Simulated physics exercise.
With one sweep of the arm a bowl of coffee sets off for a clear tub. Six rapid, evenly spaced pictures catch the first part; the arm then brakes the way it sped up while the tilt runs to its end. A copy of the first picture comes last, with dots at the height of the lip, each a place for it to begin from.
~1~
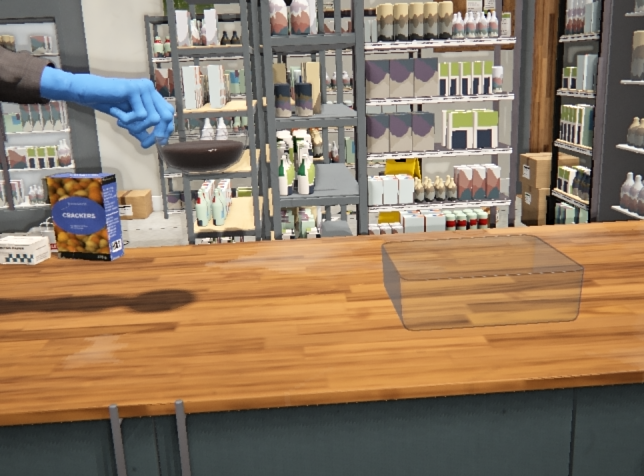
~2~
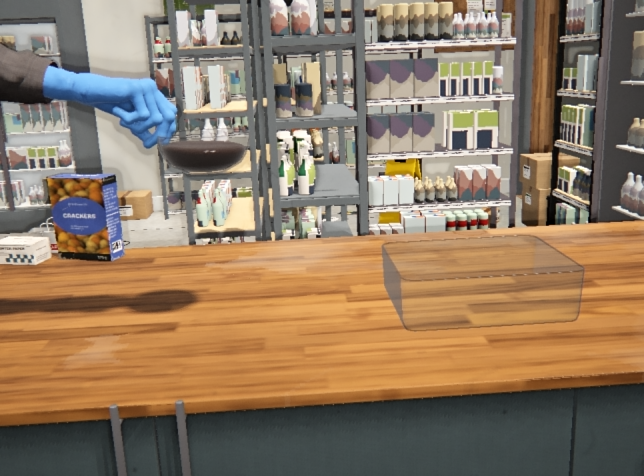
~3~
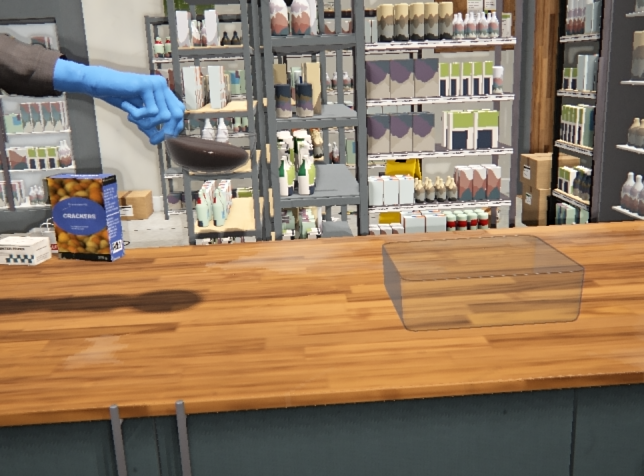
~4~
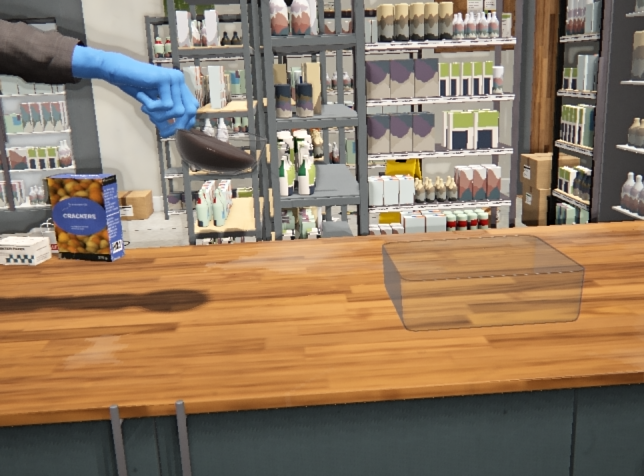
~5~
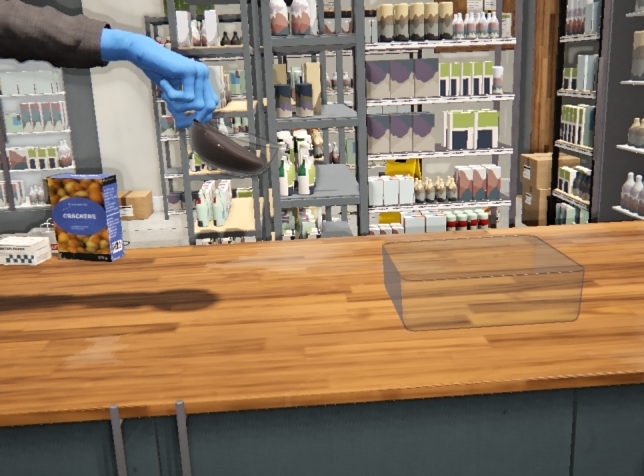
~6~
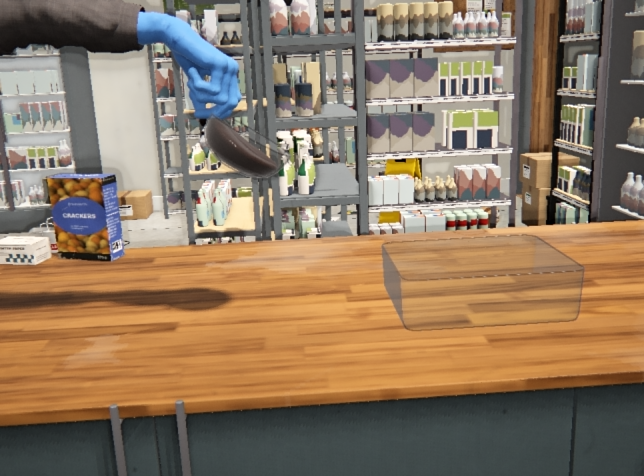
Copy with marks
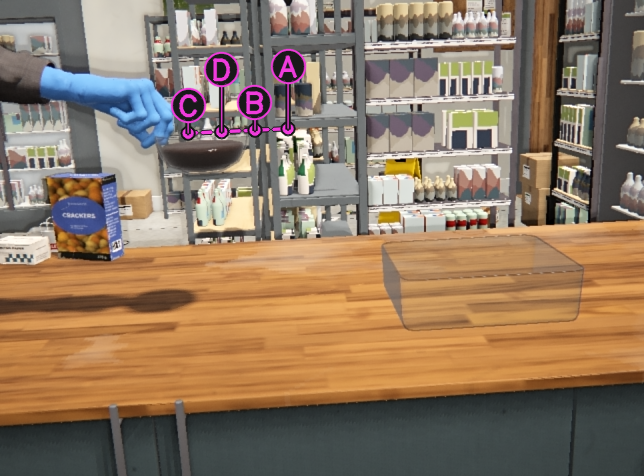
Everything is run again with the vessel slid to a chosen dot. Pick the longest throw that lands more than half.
Spot D.
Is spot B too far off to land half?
No.
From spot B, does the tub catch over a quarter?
Yes, clearly.
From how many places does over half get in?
Three of them.
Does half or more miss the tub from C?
Yes, that goes wrong.
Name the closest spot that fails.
C.
On the marked copy, A at (288, 128); B at (254, 130); C at (188, 133); D at (221, 131).
With A, about 71 % lands in the tub, 5 % falls short and 24 % goes beside or beyond.
With B, about 76 % lands in the tub, 6 % falls short and 17 % goes beside or beyond.
With C, about 15 % lands in the tub, 80 % falls short and 5 % goes beside or beyond.
With D, about 67 % lands in the tub, 19 % falls short and 14 % goes beside or beyond.
